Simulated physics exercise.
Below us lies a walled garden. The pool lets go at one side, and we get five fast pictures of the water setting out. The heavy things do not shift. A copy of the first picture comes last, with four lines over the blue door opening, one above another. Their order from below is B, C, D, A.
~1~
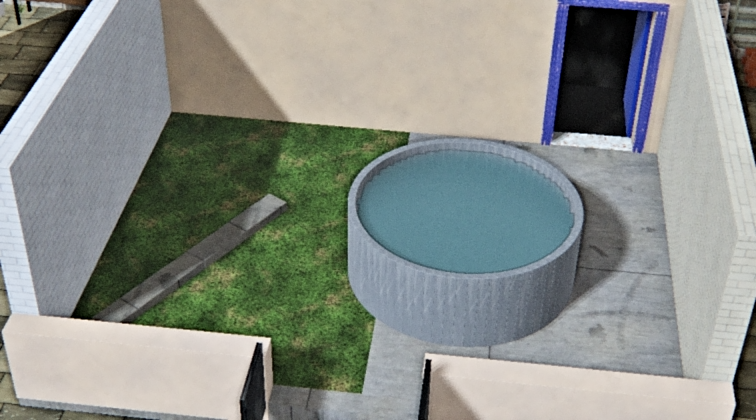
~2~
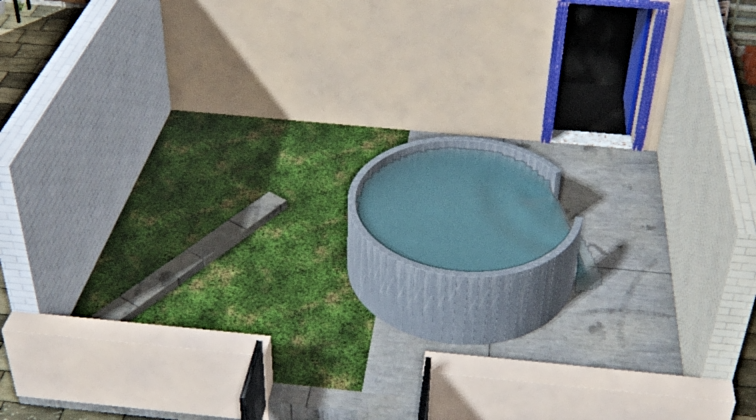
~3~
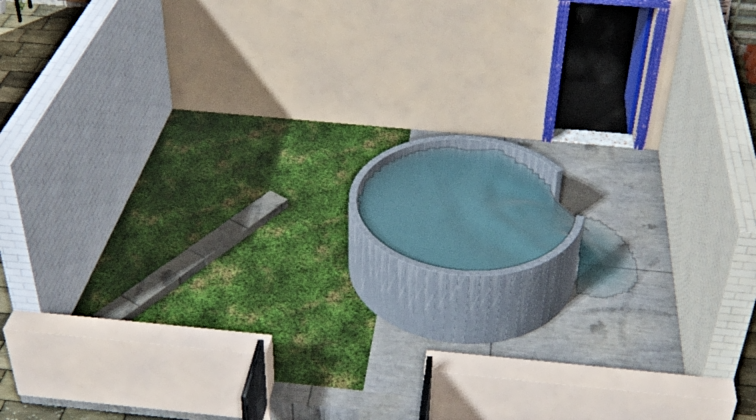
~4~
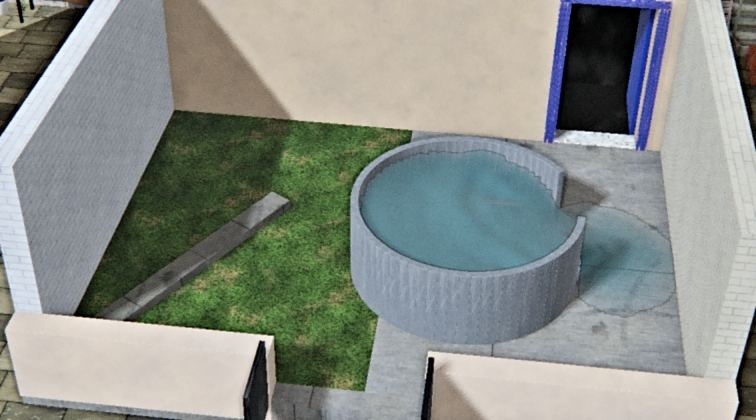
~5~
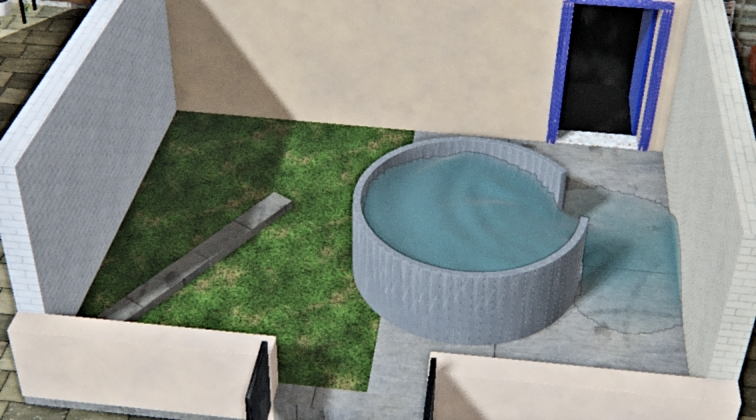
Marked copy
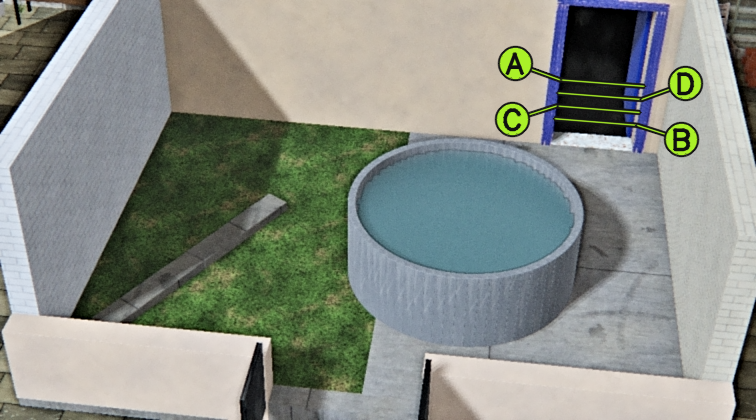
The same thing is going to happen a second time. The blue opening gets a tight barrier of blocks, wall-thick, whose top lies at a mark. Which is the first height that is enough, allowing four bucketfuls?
The answer is line B.
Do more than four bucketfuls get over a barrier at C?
No, not at all.
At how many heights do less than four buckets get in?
All of them.
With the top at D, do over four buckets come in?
No, not at all.
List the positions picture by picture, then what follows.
The first picture shows water in the pool at rest, its middle at (465, 210); foot of the blue doorway at (592, 148); open gate at (348, 341).
The second picture shows front seen at (584, 284), 1 % of the ground wet.
The third picture shows front seen at (621, 248), 3 % of the ground wet.
The fourth picture shows front seen at (672, 253), 7 % of the ground wet.
The fifth picture shows front seen at (669, 211), 11 % of the ground wet.
On the marked copy, A at (601, 83); B at (595, 122); C at (597, 109); D at (599, 96); from the bottom up B, C, D, A.
With A, nothing gets over.
With B, a bucket or two gets in.
With C, nothing gets over.
With D, nothing gets over.
